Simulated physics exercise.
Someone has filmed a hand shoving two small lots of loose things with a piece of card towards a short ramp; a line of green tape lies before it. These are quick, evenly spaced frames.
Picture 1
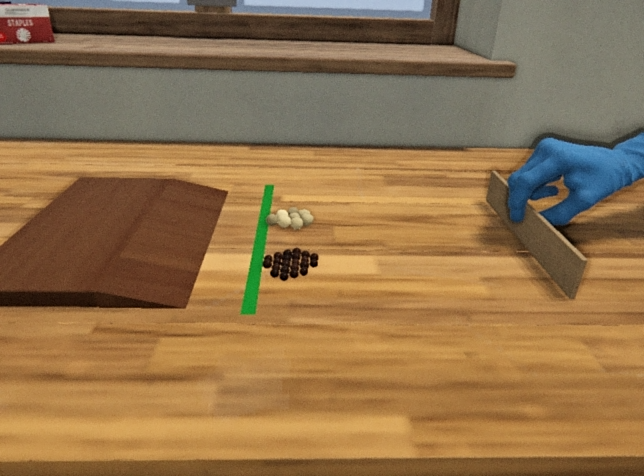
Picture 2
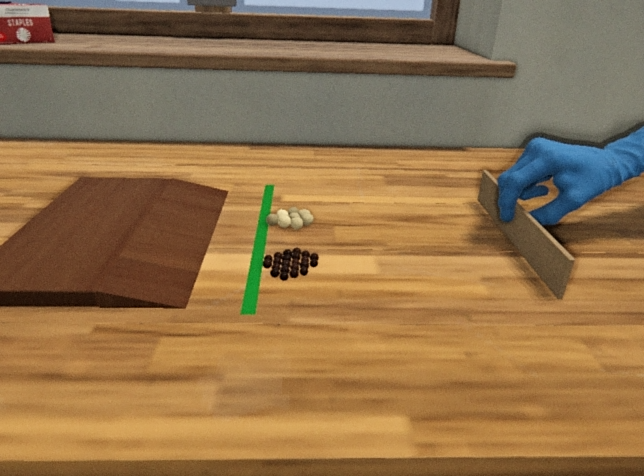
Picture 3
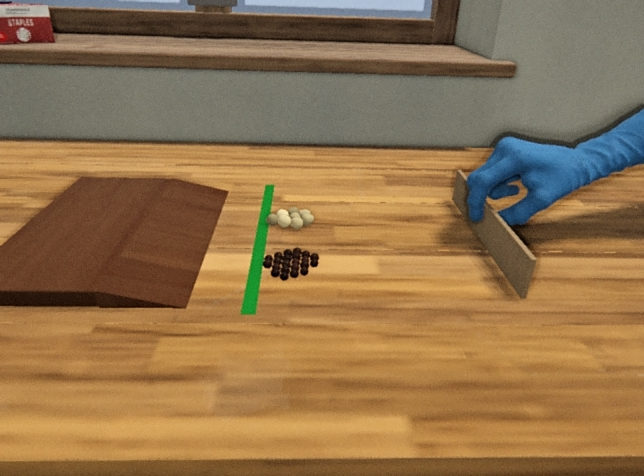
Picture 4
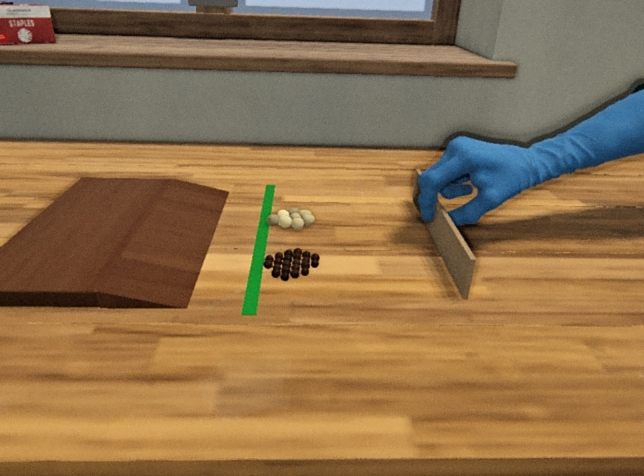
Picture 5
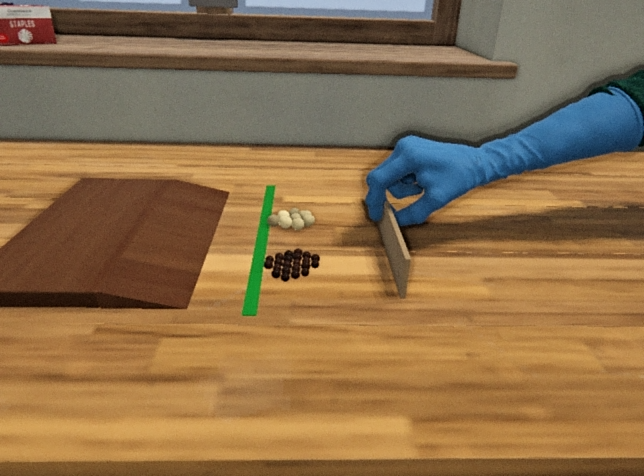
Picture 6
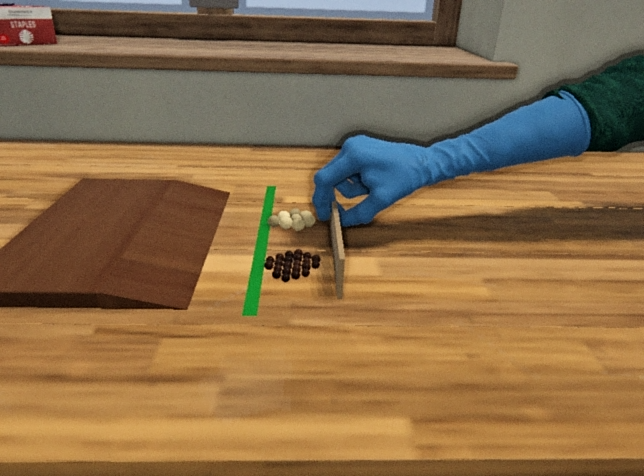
On a wooden counter, a blue-gloved hand slid an upright piece of card leftward, slowly at first and then faster, up close to two small batches of pale and dark balls beside a green line.
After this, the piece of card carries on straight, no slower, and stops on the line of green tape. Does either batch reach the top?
The front batch makes it up with some or all and the back batch makes it up with some or all.
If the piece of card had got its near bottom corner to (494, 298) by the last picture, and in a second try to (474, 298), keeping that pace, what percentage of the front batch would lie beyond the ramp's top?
Near 0 % and 10 %.
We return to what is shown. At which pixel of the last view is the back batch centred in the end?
Around (103, 196).
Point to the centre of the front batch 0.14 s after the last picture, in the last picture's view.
Roughly at (192, 270).
Then, 0.06 s later than the last frame, piece of card still moving, near (279, 204); front batch every one short of the ramp; back batch every one short of the ramp.
Then, 0.14 s later than the last frame, piece of card stopped at the green tape; front batch roughly two thirds on the ramp, roughly a third short of the ramp; back batch roughly two thirds on the ramp, roughly a third short of the ramp.
Then, 0.42 s later than the last frame, piece of card stopped at the green tape; front batch every one past the top; back batch the larger part past the top, about a tenth on the ramp.
When it is over, piece of card stopped at the green tape; front batch every one past the top; back batch the larger part past the top, about a tenth on the ramp.
